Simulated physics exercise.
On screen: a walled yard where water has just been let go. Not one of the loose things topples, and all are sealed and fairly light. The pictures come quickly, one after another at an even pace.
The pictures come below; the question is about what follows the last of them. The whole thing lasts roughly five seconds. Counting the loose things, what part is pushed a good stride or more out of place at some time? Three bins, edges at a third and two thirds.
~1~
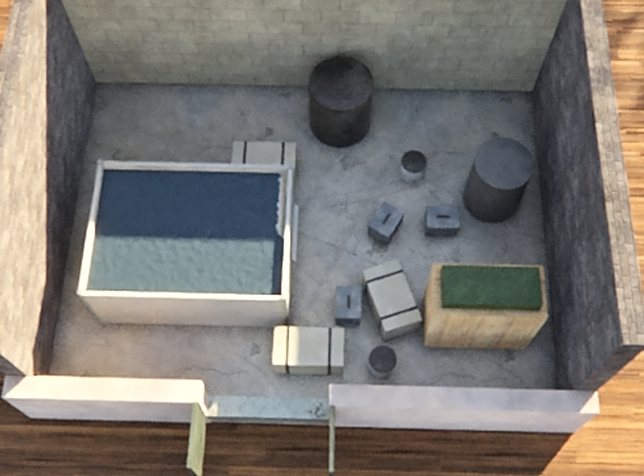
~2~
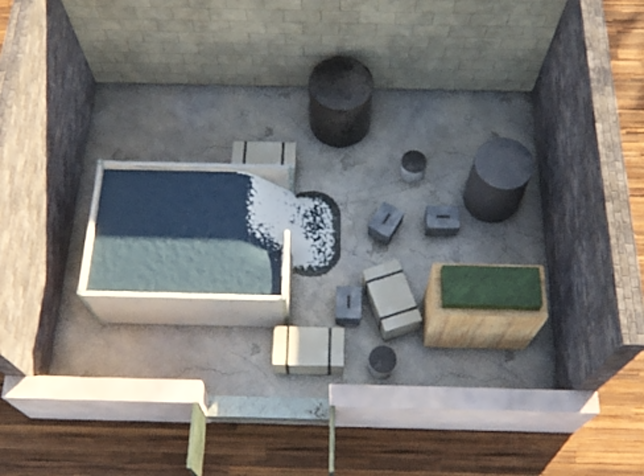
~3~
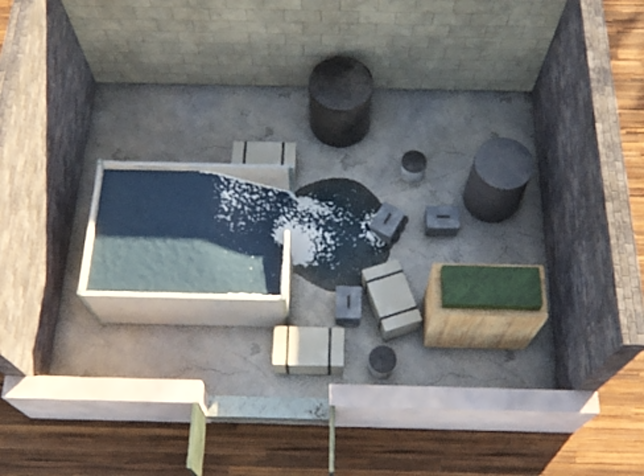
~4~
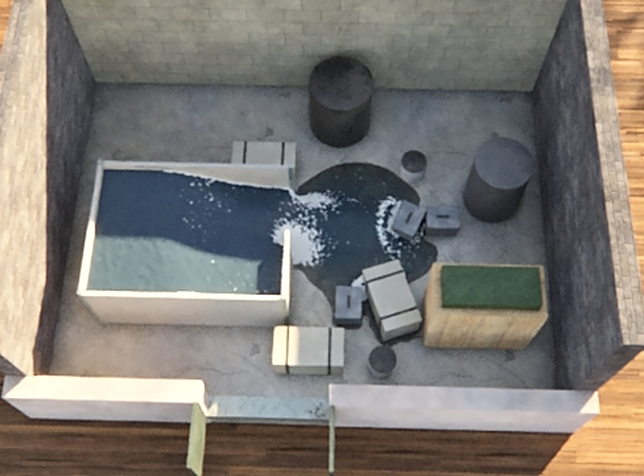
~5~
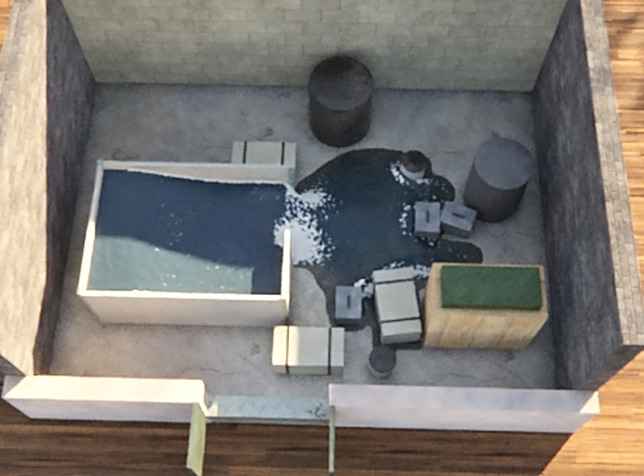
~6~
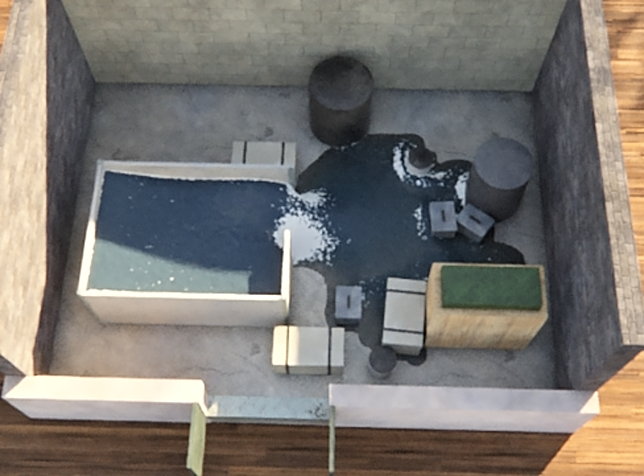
It is a large majority of two thirds or higher.
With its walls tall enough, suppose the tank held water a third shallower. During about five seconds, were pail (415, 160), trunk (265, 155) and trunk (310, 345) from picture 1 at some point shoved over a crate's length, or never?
Beyond that, then not beyond that, then not beyond that.
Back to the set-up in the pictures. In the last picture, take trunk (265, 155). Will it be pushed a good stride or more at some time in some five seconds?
Short answer: Shy of that.
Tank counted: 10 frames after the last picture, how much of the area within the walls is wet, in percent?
55 %, give or take.
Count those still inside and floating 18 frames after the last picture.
I count 4.
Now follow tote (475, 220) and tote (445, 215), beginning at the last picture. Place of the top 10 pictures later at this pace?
They should be roughly at (531, 211) and (541, 257).
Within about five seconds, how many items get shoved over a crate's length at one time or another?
Counting them up gives 7.
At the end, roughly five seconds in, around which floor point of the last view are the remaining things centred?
Around pixel (349, 258).
A moment on, 3 of 8 are well off their spots; 1 afloat.
Next, 3 of 8 are well off their spots; 3 afloat.
Later, 4 of 8 are well off their spots; 4 afloat.
In the end, 7 of 8 are well off their spots, and 7 have been at some point; 6 afloat.
